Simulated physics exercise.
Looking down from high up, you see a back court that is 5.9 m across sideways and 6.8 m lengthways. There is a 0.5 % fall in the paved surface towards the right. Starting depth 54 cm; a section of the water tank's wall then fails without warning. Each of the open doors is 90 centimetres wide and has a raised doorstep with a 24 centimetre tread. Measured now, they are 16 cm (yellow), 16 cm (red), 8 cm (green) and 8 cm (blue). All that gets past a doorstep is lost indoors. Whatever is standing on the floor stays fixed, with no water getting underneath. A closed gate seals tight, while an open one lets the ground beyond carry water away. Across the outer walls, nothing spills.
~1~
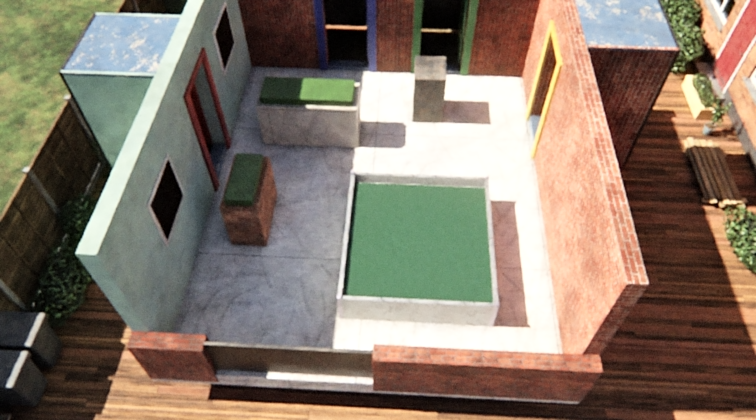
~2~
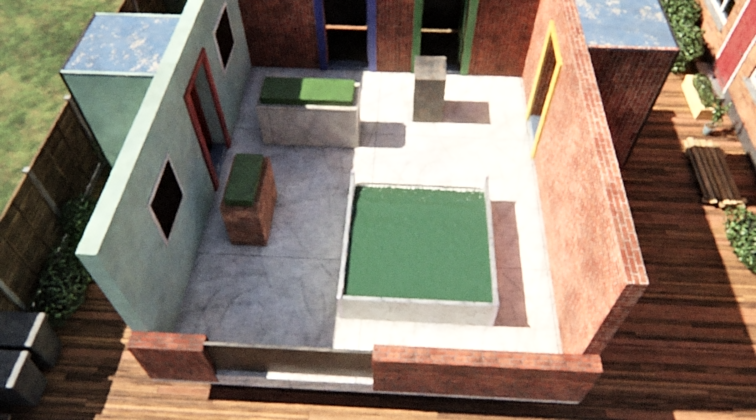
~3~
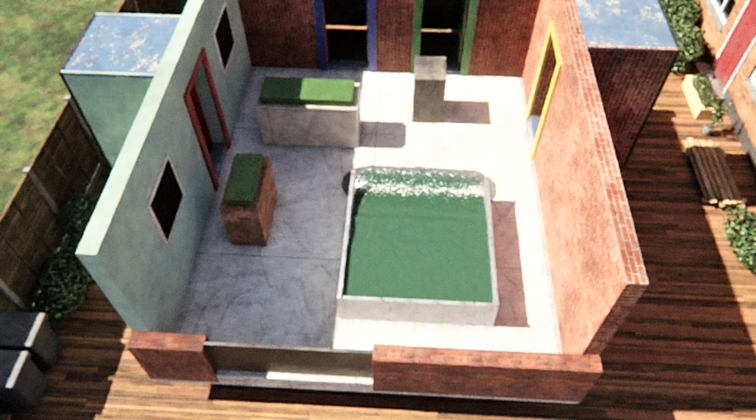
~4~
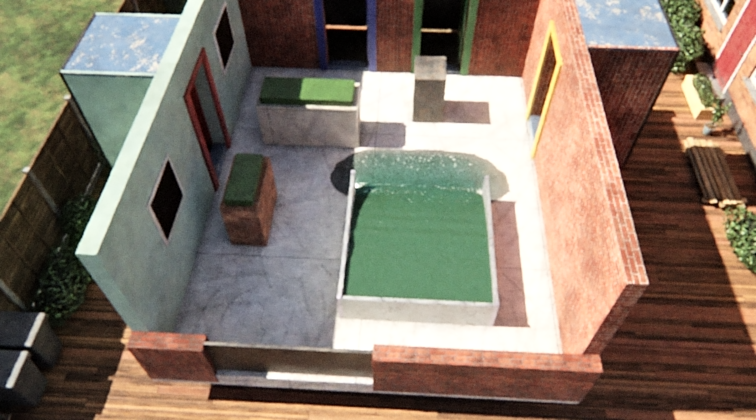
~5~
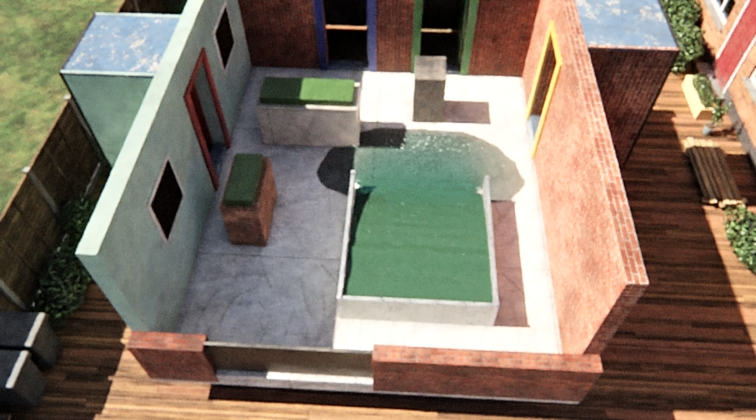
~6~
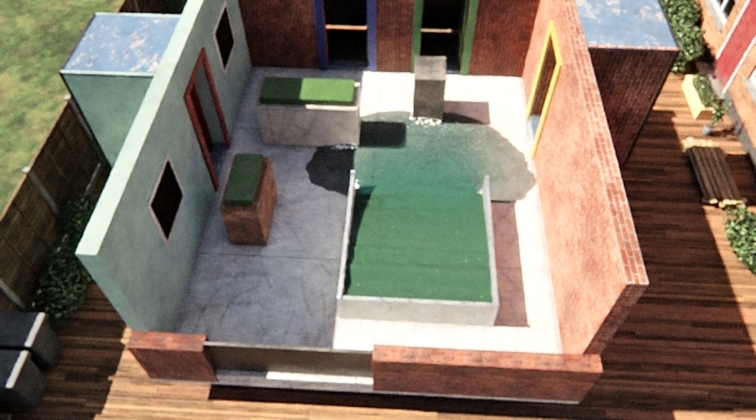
Green water pours out through the far side of a square, pale-walled tank in a roofless court seen from high above, first foaming at the gap, then spreading across the pale paving as a widening, thinning sheet. Two green-topped blocks stand to the left and a grey pillar behind, between pale green and red brick walls with coloured doorways. The wet patch fans out sideways and reaches the pillar's base, while the camera stays still.
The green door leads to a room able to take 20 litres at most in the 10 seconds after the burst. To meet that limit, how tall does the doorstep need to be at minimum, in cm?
At least 19 cm or so.
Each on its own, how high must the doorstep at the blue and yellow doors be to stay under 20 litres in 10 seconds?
Close to 18 cm (blue) and close to 17 cm (yellow).
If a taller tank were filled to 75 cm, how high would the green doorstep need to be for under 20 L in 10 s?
A step of about 28 cm does it.
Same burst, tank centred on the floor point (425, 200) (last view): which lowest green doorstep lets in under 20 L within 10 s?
Some 22 cm.
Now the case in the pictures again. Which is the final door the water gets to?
That would be the red door.
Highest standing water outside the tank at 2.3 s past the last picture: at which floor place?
Around (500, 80).
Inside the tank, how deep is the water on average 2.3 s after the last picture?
Around 16 cm deep on average.
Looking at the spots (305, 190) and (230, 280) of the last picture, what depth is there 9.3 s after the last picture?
About 6 and 3 cm.
Then, 0.7 s after the last picture water covers 35 % of the floor, deepest (36 cm) near (424, 129); 1 cm at the green door, 1 litre in over its 8 cm doorstep.
Then, 2.3 s after the last picture water covers 55 % of the floor, deepest (34 cm) near (500, 80); 19 cm at the green door, 23 litres in over its 8 cm doorstep.
Then, 9.3 s after the last picture water covers 95 % of the floor, deepest (16 cm) near (375, 324); 7 cm at the green door, 162 litres in over its 8 cm doorstep.
At the green door as built, the water peaked near 23 cm, 3.1 s after the last picture.
Run again over the same 10 s with other heights there, 48 litres in over 15.5 cm, 12 litres over 21 cm. The limit of 20 litres is kept from about 19 cm up.
